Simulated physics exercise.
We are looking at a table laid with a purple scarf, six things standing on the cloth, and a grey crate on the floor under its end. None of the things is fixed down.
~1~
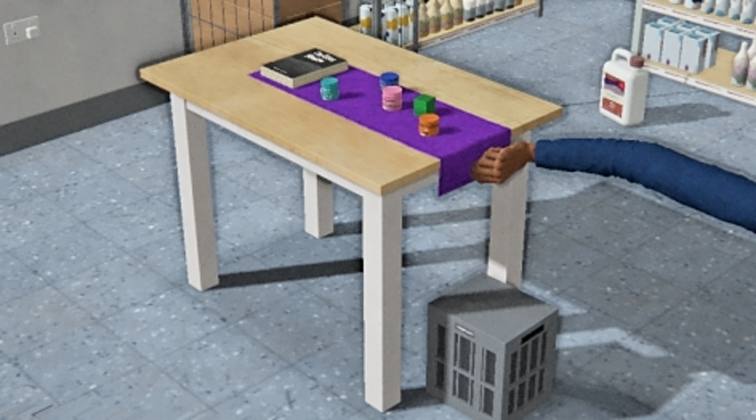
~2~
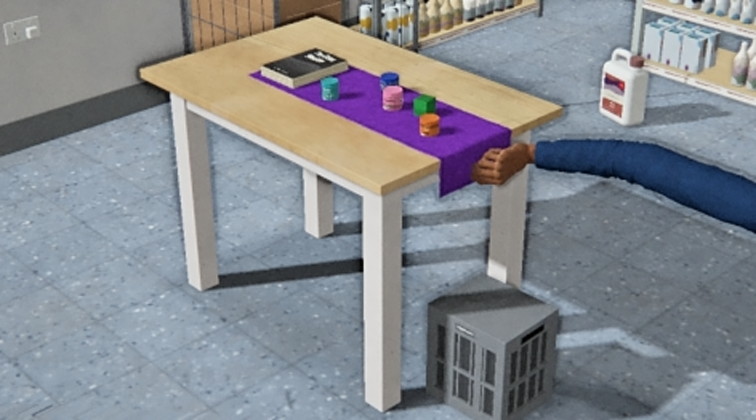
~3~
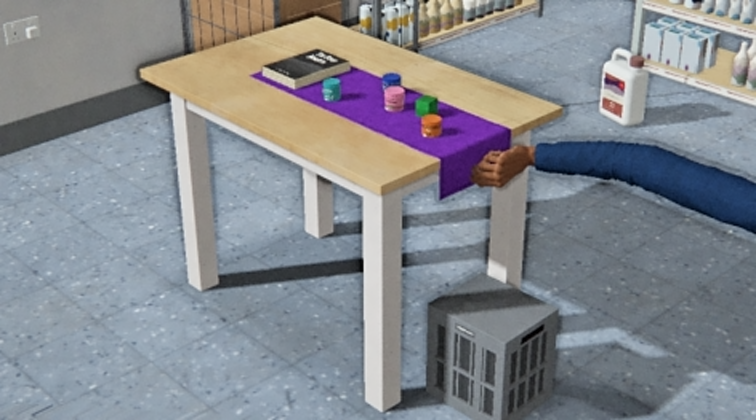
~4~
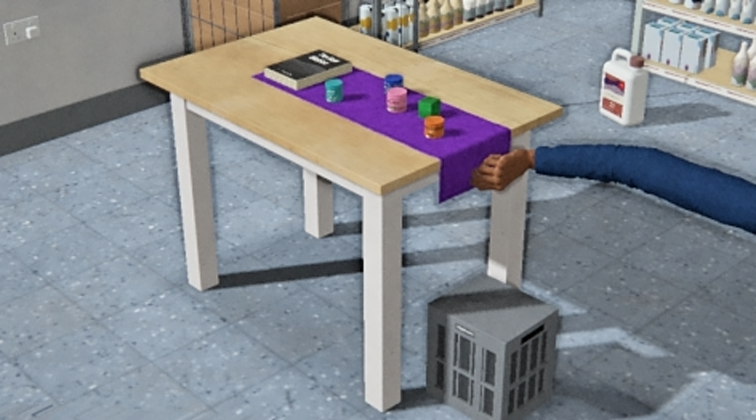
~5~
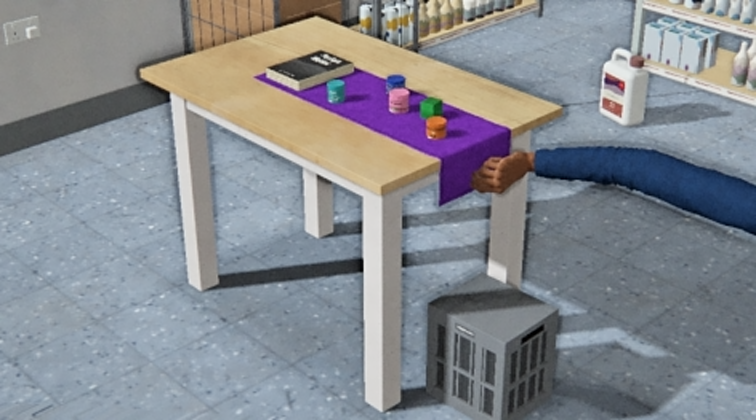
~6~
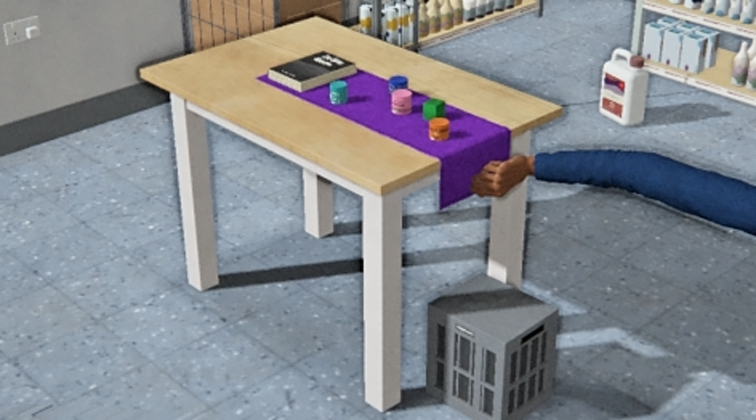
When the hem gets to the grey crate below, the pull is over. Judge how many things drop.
Count: Three.
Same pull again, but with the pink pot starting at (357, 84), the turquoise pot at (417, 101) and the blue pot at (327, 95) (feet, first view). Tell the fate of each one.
Result - pink pot retained; turquoise pot lost; blue pot retained.
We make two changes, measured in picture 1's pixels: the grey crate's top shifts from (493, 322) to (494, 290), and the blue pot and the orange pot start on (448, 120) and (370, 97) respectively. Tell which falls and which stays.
Blue pot is gone, orange pot stays.
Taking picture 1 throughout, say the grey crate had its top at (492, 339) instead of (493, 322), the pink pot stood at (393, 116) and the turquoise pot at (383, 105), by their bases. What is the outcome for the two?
The pink pot? Lost. The turquoise pot? Lost.
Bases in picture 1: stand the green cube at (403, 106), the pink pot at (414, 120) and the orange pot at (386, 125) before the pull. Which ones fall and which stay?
Green cube: Goes. Pink pot: Goes. Orange pot: Goes.
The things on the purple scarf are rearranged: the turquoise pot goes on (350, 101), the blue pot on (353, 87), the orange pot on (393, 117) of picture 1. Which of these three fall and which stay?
Of the three, the turquoise pot stays aboard, the blue pot stays aboard, the orange pot takes a tumble.
Early on, hem near (474, 247); orange pot gone.
Midway, hem on the crate; orange pot and green cube gone.
Finally, hem on the crate; orange pot, green cube and pink pot gone. The answer is three.
